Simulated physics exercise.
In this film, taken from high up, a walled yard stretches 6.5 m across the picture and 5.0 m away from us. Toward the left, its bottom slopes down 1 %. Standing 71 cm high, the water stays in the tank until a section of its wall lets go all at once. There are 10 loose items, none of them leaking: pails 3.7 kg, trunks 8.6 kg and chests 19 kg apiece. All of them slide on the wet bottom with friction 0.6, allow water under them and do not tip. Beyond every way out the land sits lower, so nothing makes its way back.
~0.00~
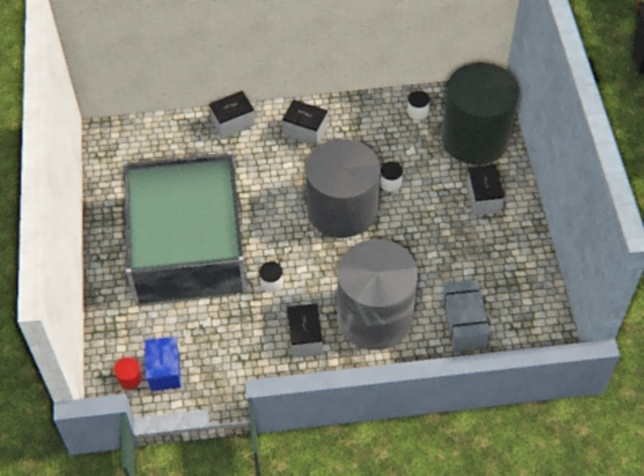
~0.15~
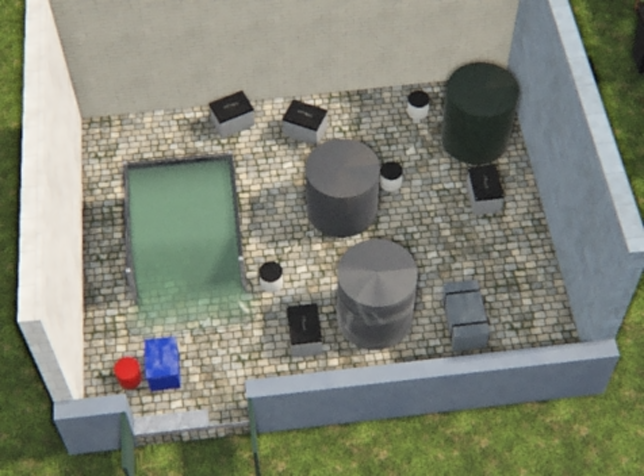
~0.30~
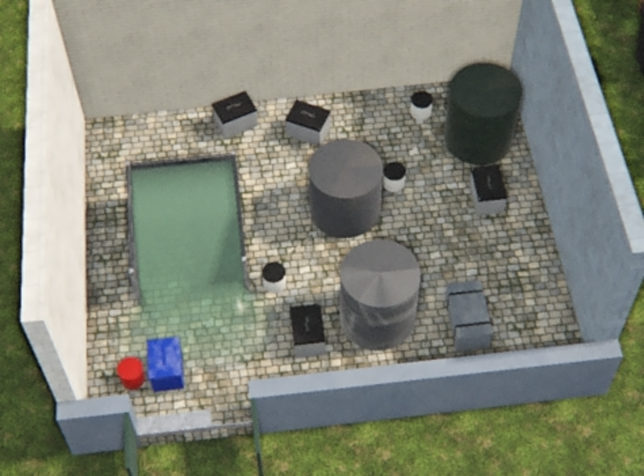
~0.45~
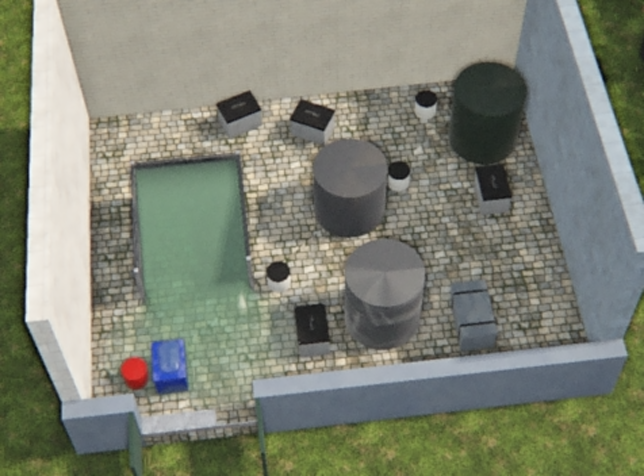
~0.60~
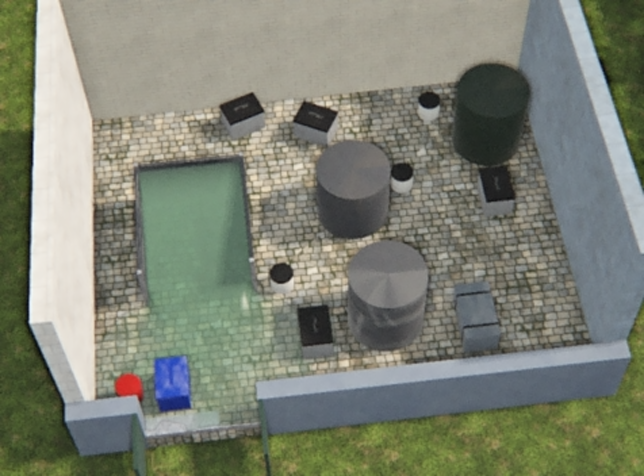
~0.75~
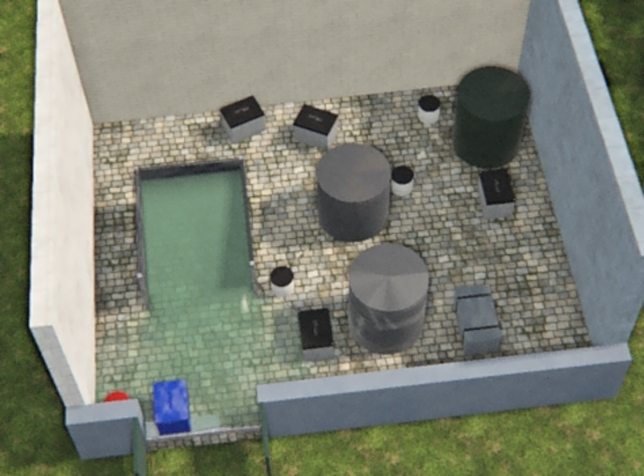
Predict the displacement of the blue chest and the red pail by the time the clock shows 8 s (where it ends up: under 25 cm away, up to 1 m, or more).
The blue chest will cover a big distance, the red pail will cover a big distance.
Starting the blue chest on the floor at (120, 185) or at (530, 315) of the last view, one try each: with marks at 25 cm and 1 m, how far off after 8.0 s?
One try each gives this: It remains roughly in place, then it remains roughly in place.
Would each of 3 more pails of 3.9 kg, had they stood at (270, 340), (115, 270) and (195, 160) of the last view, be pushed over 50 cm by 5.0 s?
Lab note - in order: Above threshold / above threshold / below threshold.
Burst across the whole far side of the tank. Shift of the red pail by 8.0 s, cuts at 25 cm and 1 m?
What happens next is that the red pail gets swept a long way.
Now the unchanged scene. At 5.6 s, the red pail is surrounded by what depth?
Near 3 cm deep.
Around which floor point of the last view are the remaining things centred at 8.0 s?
Around (341, 196).
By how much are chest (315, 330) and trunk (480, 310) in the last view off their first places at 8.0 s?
The first ends 20 cm from its start, the second 140 cm.
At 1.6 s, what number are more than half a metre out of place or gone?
I make it 1.
After 1.6 s the blue chest has gone out; the red pail is near (100, 378), 0.5 m from its start, afloat; 1 of 10 are out; 1 afloat.
After 3.6 s the blue chest has gone out; the red pail is near (119, 238), 2.1 m from its start, afloat; 1 of 10 are out; 1 afloat.
After 5.6 s the blue chest has gone out; the red pail is near (117, 150), 3.7 m from its start, aground; 1 of 10 are out; 0 afloat.
After 8.0 s the blue chest has gone out; the red pail is near (119, 145), 3.7 m from its start, aground; 1 of 10 are out; 0 afloat.
